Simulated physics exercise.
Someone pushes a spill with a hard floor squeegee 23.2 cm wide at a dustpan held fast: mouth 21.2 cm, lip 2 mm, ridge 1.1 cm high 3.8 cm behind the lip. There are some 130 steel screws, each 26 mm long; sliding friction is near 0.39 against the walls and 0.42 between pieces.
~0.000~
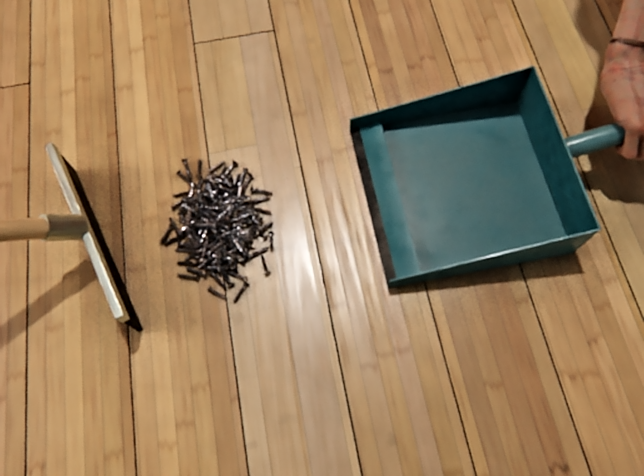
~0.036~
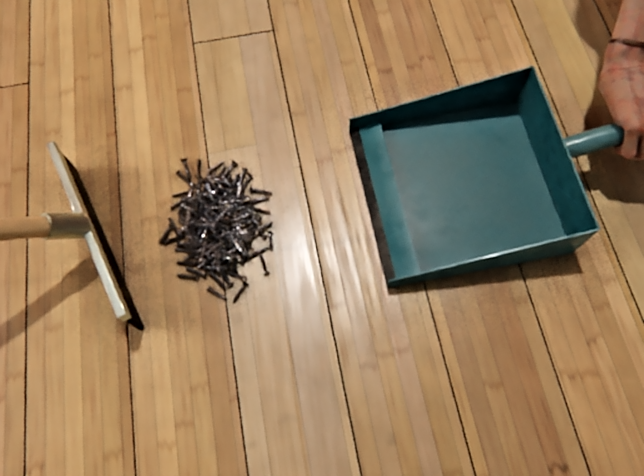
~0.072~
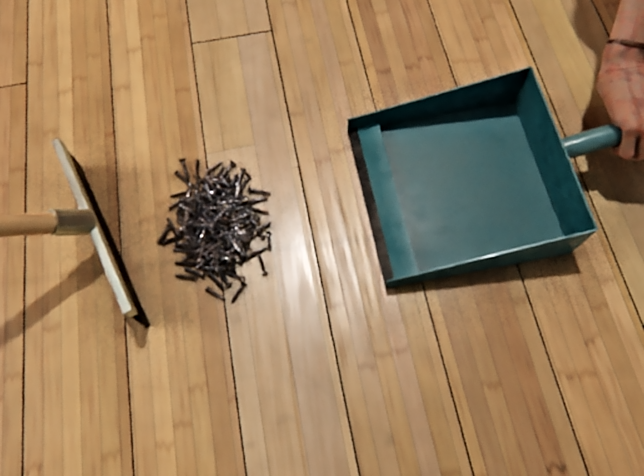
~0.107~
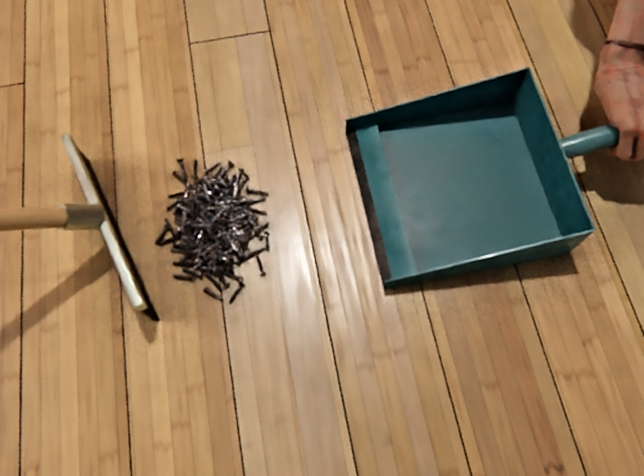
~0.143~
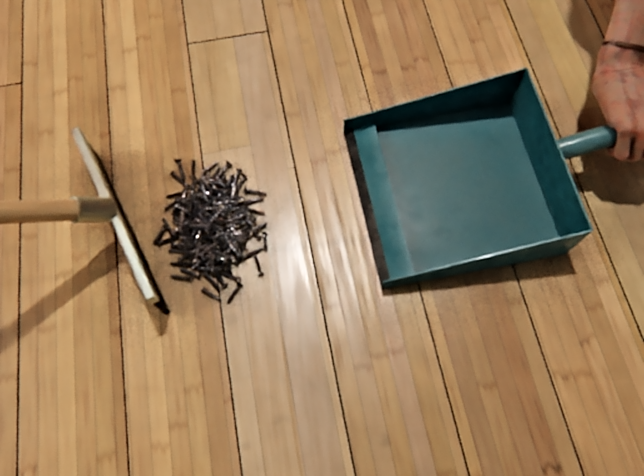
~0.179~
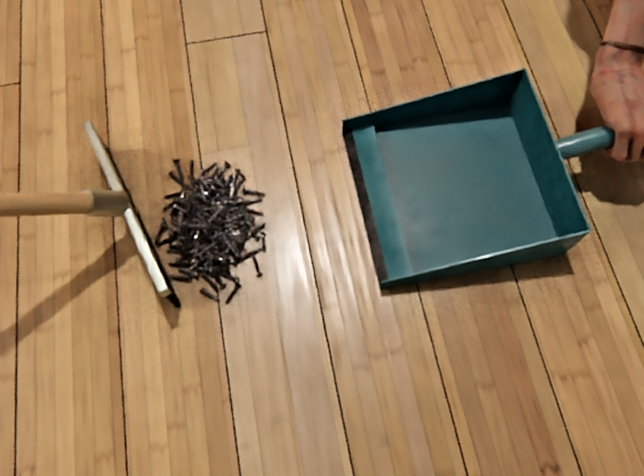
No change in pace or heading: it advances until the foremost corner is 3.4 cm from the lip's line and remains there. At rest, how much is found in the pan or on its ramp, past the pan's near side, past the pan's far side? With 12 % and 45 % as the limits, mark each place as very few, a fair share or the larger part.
My call: In the pan or on its ramp: Very few; past the pan's near side: Very few; past the pan's far side: A fair share.
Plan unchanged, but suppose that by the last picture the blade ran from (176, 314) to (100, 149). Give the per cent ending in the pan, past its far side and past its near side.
Pan 0, far 5, near 0.
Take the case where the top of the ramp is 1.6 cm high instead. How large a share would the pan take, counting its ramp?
About 10 %.
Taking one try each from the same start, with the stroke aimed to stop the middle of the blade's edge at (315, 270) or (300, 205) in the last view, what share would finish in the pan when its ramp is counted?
I'd expect around 0 percent, then around 0 percent.
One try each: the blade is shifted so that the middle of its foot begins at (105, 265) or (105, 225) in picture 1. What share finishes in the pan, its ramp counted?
Roughly 5 % and 10 %.
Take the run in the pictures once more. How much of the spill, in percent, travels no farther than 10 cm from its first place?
I'd say about 5 per cent.
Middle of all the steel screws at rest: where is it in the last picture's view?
Resting centre estimate: Around (326, 160).
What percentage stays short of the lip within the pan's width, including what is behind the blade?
I'd put it near 70 per cent.
After 0.41 s, middle of the blade 17 cm from the lip; 0 % over the lip, far side 5 %, near side 0 %.
Then, at 0.56 s, middle of the blade 10 cm from the lip; 0 % over the lip, far side 15 %, near side 0 %.
Then, at 0.84 s, middle of the blade 7 cm from the lip; 10 % over the lip, far side 20 %, near side 0 %.
At rest (1.5 s), pan 10 %, near side 0 %, far side 20 %, in front of the lip or behind the blade 70 %.
